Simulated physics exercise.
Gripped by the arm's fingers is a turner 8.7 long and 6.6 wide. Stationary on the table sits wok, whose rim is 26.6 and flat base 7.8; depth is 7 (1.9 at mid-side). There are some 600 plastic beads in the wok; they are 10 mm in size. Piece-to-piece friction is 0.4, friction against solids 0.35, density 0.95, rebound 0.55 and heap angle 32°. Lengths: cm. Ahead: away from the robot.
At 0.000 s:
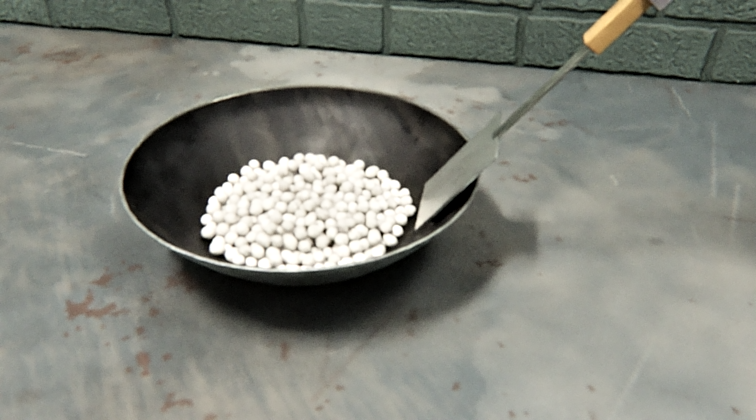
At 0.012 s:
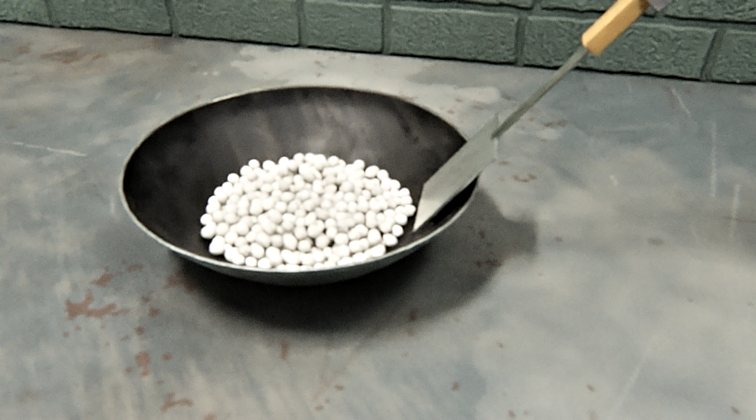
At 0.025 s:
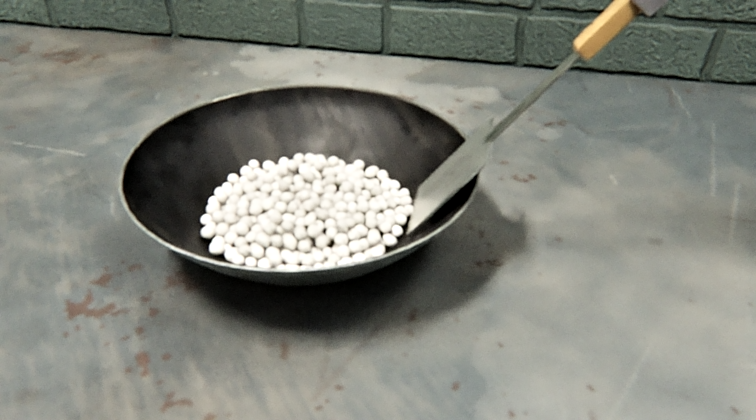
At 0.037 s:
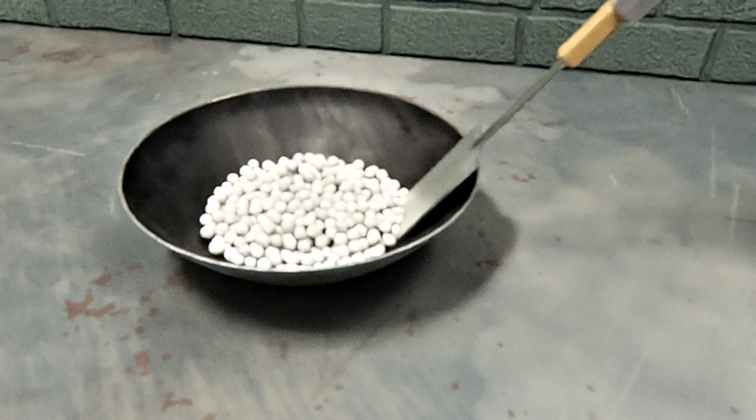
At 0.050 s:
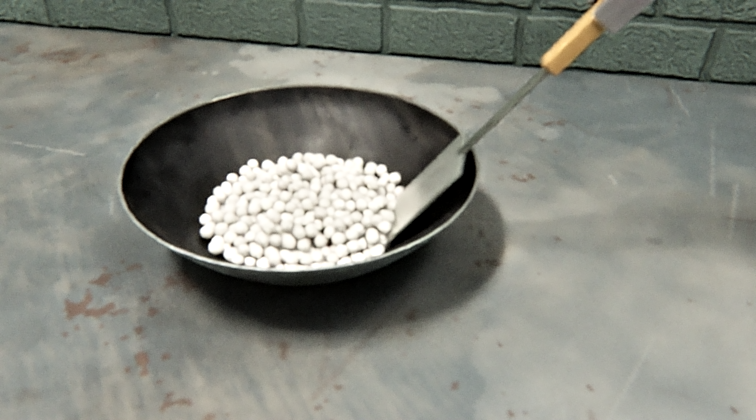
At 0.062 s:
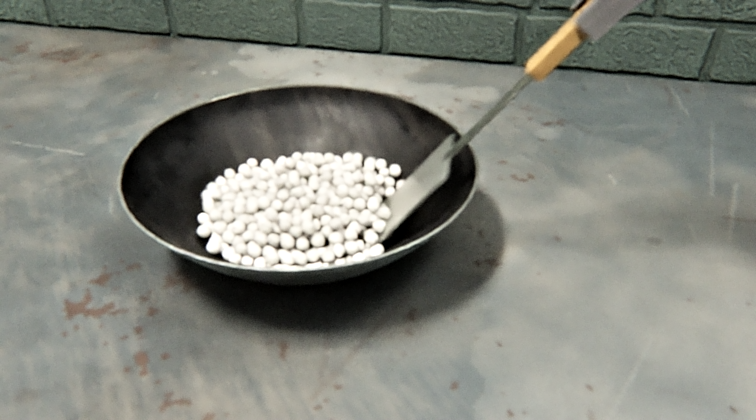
The footage shows a wooden-handled turner angled into a dark wok of small white beads on a gray surface; the turner slides slowly leftward against the right side of the pile, nudging the nearest beads slightly left.
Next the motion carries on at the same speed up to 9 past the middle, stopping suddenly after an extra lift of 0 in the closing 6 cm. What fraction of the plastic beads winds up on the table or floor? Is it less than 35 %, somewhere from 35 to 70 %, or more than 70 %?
It is less than 35 %.
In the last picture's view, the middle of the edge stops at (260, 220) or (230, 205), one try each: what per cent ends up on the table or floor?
Around 0 per cent for the first try and 5 per cent for the second.
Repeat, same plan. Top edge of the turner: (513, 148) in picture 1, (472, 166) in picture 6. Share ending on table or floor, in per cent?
About 10 per cent.
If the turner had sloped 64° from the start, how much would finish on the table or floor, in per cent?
Then about 25 per cent.
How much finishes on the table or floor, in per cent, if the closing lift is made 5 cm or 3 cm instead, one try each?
Result: Approx. 20 % and 25 %, one try each.
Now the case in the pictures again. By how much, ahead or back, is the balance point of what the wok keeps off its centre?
It sits some 3.5 centimetres ahead of centre.
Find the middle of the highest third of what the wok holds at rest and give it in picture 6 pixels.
I'd say around pixel (205, 178).
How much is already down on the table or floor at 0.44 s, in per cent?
Estimate: About 15 percent.
After 0.13 s, sloping 54°, highest piece 5 above the table; 605 in the wok.
After 0.21 s, sloping 54°, highest piece 7 above the table; 605 in the wok.
After 0.44 s, sloping 54°, highest piece 9 above the table; 465 in the wok, 81 on the table or floor, 59 on the blade or in flight.
After 1.49 s, sloping 54°, highest piece 7 above the table; 464 in the wok, 141 on the table or floor.
At rest, 464 in the wok, 141 on the table or floor. That is 23 % on the table or floor.
